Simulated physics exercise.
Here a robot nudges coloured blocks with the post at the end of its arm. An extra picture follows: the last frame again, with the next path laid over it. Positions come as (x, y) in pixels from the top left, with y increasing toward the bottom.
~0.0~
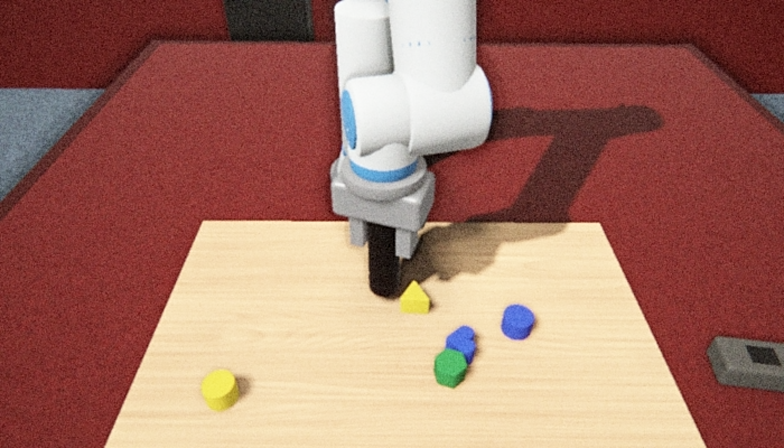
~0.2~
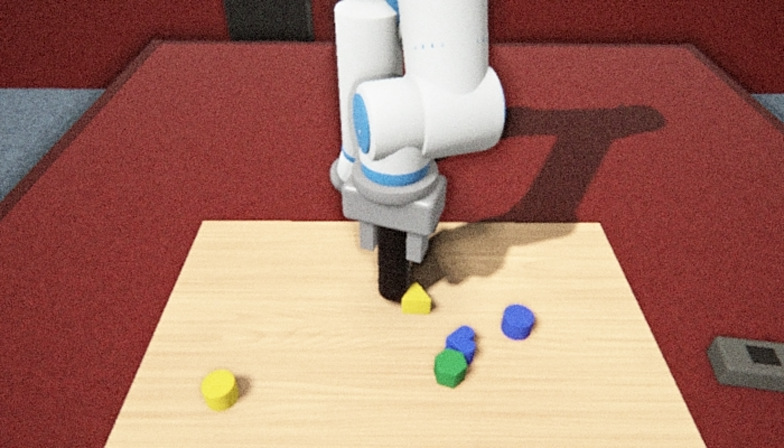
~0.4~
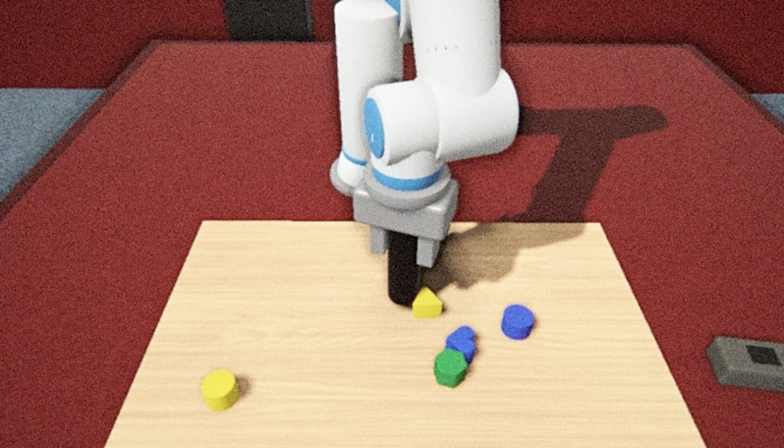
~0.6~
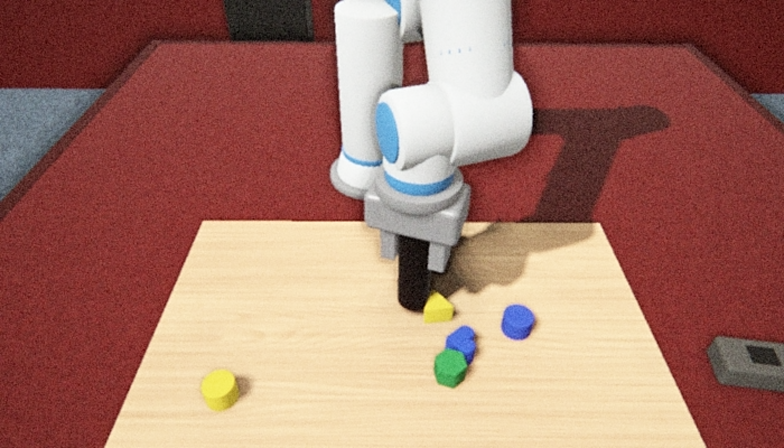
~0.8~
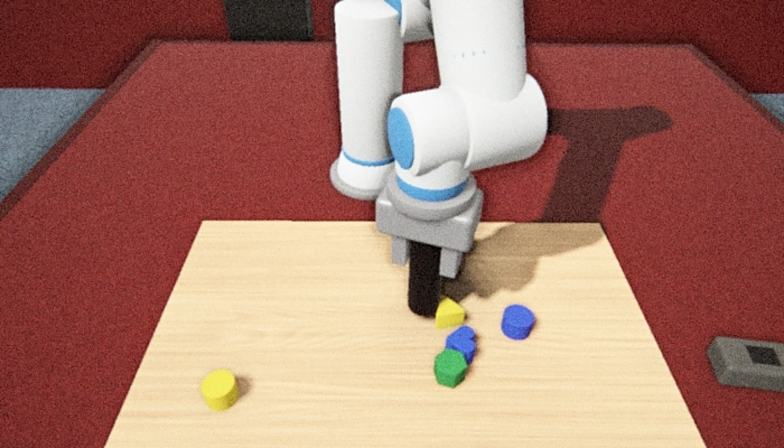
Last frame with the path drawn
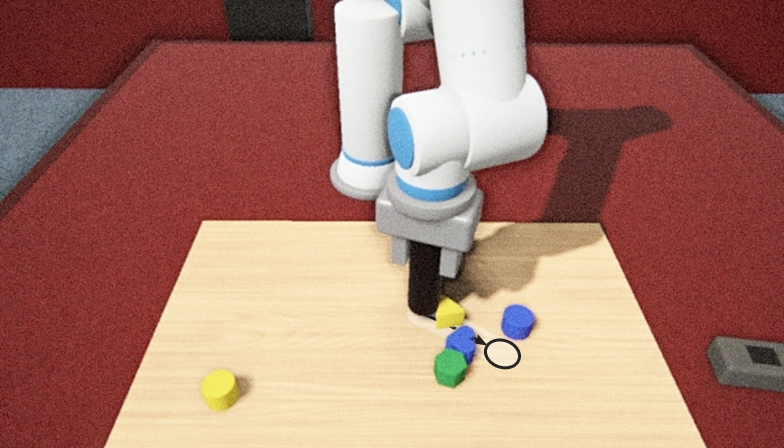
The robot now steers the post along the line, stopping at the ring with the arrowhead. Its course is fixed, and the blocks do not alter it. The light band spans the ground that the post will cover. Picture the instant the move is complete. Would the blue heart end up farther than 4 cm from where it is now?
No.
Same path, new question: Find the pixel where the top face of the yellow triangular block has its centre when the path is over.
Roughly at (532, 336).
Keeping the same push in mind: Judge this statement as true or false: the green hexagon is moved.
That claim is false.
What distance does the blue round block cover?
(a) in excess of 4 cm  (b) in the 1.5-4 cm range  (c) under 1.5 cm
Option c.
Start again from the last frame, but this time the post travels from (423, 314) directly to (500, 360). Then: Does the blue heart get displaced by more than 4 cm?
Yes, that is how it ends up.
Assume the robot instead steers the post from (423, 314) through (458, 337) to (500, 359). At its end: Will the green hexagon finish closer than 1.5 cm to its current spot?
Going by the path, yes.
The drawn path runs from (423, 314) through (462, 332) to (502, 354).
What follows on the original path. One third of the way, post (450, 317); yellow triangular block (476, 316).
Two thirds of the way, post (477, 330); yellow triangular block (505, 327); blue heart (478, 349), turned 55° clockwise.
At the end, post (504, 345); yellow triangular block (532, 336), turned 30° anticlockwise; green hexagon not moved; blue heart (481, 354), turned 75° clockwise; blue round block (522, 314).
